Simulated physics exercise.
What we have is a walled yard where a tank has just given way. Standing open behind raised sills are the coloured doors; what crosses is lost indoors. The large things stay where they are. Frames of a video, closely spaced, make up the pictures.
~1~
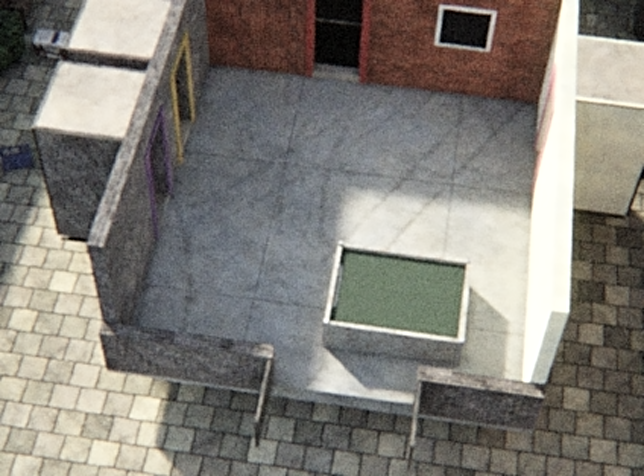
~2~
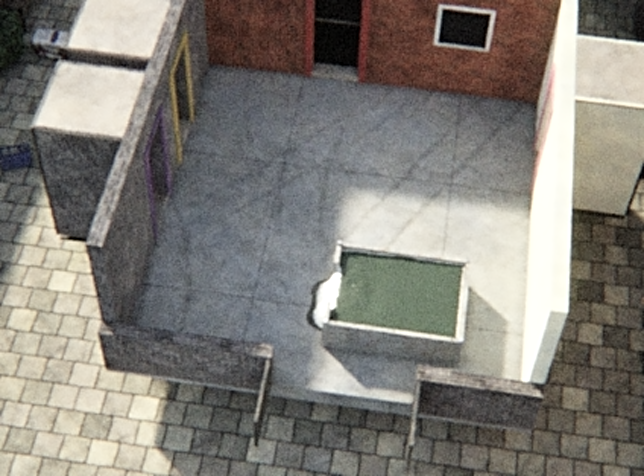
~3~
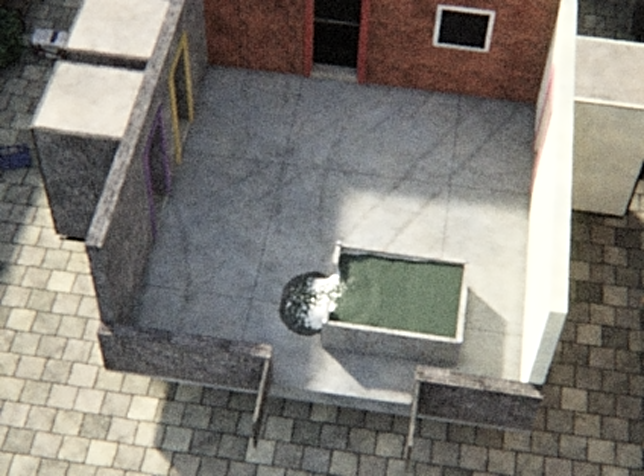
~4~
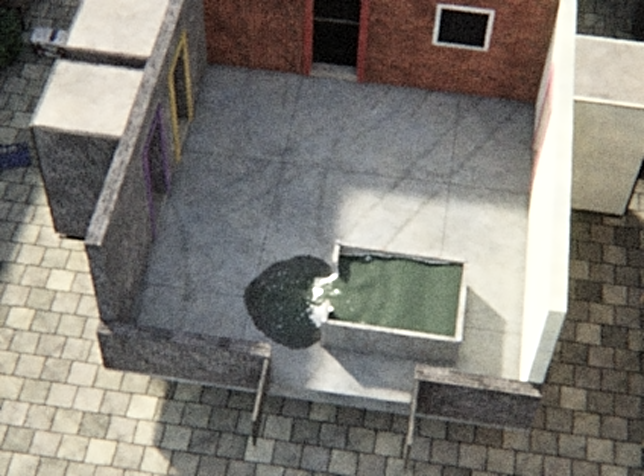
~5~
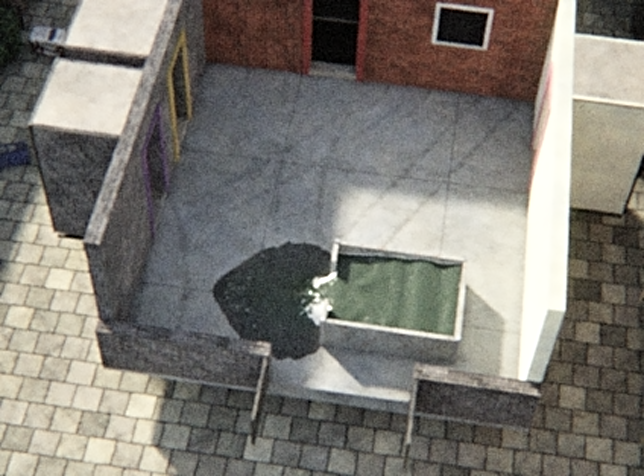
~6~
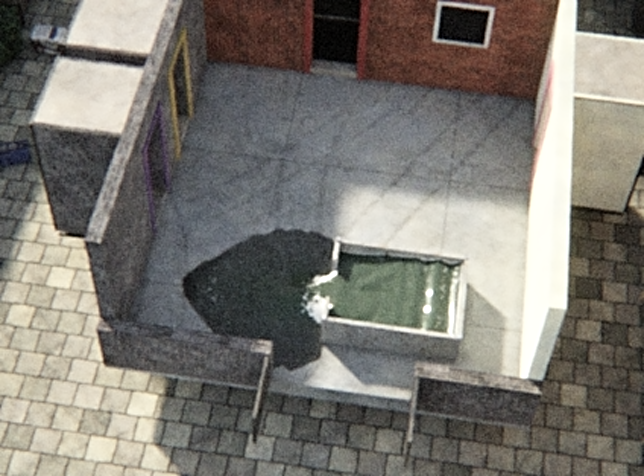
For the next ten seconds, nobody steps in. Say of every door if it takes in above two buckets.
Result: The purple door will be over the cap. The yellow door will be at or under the cap. The red door will be at or under the cap. The pink door will be at or under the cap.
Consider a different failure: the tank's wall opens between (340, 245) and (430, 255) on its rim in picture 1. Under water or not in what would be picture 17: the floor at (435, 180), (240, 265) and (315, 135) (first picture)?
Taking the points in order: Swamped, unwetted and swamped.
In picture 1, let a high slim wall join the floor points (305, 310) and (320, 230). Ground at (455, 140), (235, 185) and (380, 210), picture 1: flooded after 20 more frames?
In order: Soaked, untouched, soaked.
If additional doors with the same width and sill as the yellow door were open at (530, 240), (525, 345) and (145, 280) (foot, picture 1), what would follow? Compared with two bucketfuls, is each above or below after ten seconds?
Well, the first remains within bounds, the next remains within bounds, and the last breaks the limit.
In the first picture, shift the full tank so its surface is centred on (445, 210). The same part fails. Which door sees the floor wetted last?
Observation: The one in pink.
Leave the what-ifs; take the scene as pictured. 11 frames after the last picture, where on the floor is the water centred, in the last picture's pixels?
(303, 298).
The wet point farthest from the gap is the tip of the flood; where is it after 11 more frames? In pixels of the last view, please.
Near (182, 147).
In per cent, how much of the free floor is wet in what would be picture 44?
Near 50 in a hundred.
A moment on, water covers 25 % of the floor; the purple door not reached, the yellow door not reached, the red door not reached, the pink door not reached.
Next, water covers 30 % of the floor; the purple door under two buckets in, the yellow door not reached, the red door not reached, the pink door not reached.
Then, water covers 30 % of the floor; the purple door over two buckets in, the yellow door wet at the sill, nothing in, the red door not reached, the pink door not reached.
Later, water covers 50 % of the floor; the purple door over two buckets in, the yellow door wet at the sill, nothing in, the red door wet at the sill, nothing in, the pink door not reached.
In the end, water covers 75 % of the floor; the purple door far over two buckets in, the yellow door wet at the sill, nothing in, the red door wet at the sill, nothing in, the pink door wet at the sill, nothing in.
